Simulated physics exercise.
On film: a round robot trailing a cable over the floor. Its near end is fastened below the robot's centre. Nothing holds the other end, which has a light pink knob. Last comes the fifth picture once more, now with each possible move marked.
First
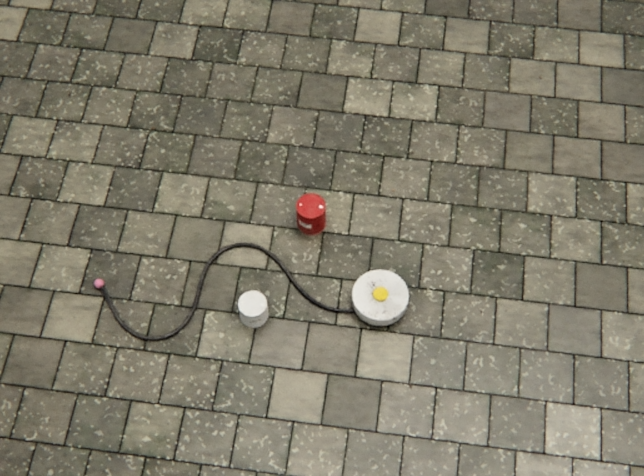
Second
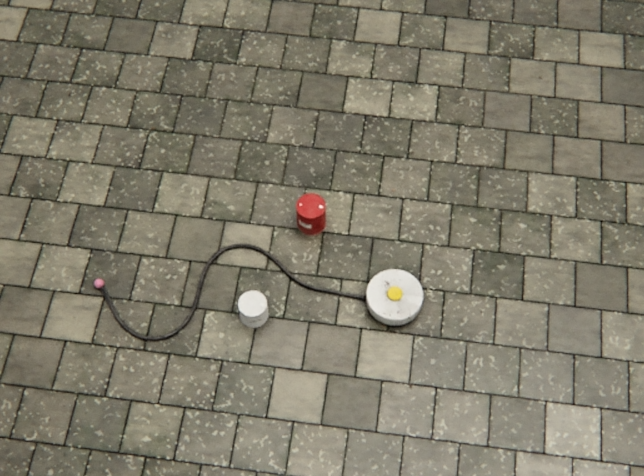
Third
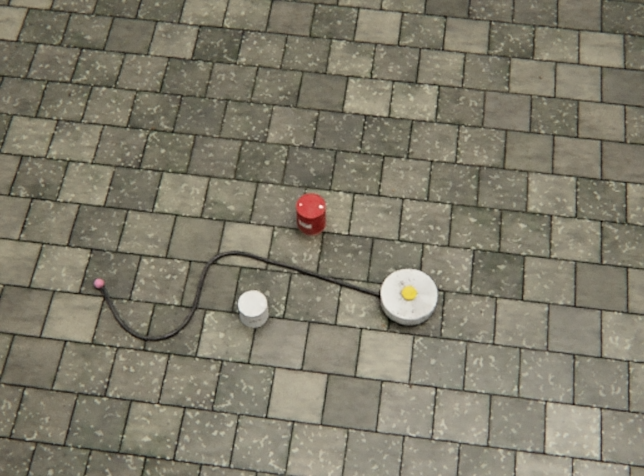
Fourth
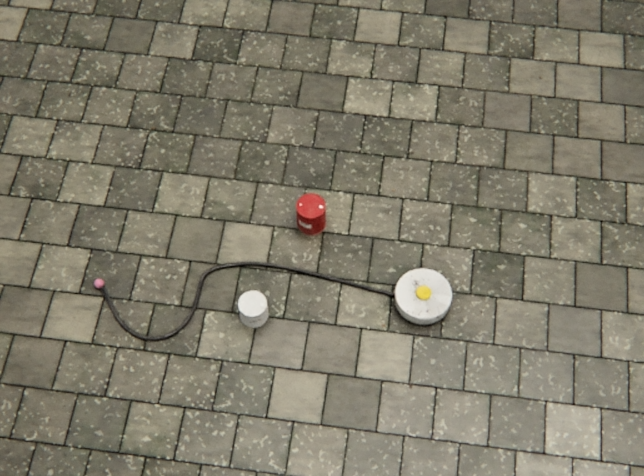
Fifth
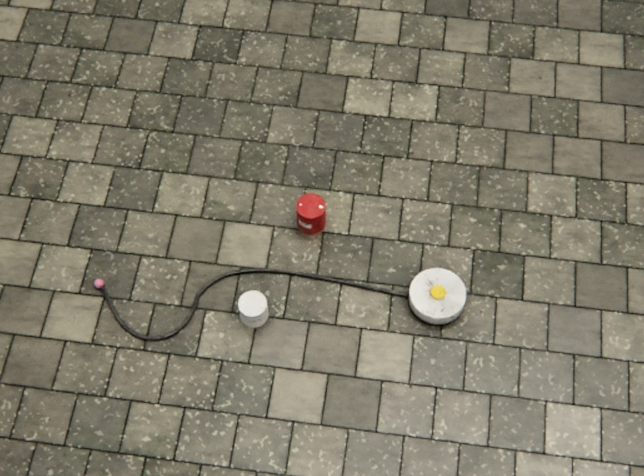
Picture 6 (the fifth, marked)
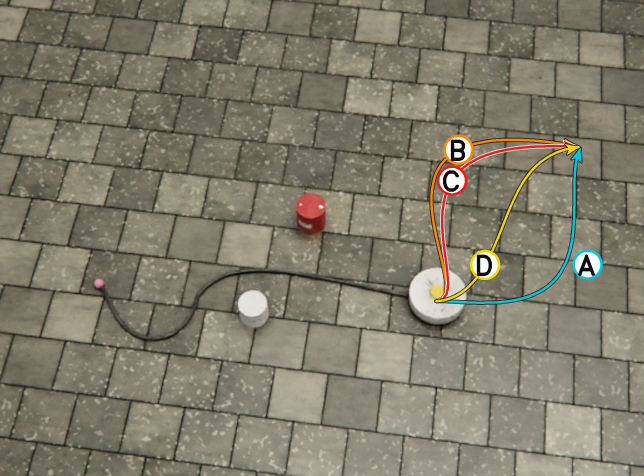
The clip opens on grey paving with a round white robot at the end of a curving dark cable, near a red keg and a white pot. The robot moves steadily right, drawing the cable's bends flatter and down towards the pot, while the pink-knobbed far end, keg and pot stay still.
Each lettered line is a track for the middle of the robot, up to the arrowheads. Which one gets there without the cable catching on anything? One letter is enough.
The robot should drive C.
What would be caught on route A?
It meets the white pot.
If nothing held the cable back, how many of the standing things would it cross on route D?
One.
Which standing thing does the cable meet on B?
It is the red keg.
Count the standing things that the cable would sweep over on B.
In all, one.
On the marked copy, A from (436, 301) via (566, 262) to (580, 148); B from (436, 301) via (438, 169) to (577, 146); C from (436, 301) via (452, 181) to (577, 147); D from (436, 301) via (506, 218) to (579, 147).
Taking C. A third of the way, robot (444, 203), middle of the cable (266, 289), free end (99, 284).
Two thirds of the way, robot (509, 144), middle of the cable (342, 233), free end (159, 298).
When it is over, robot (583, 142), middle of the cable (405, 204), free end (230, 275); nothing has been touched.
As for the rest, A meets the white pot; B meets the red keg; D meets the white pot.
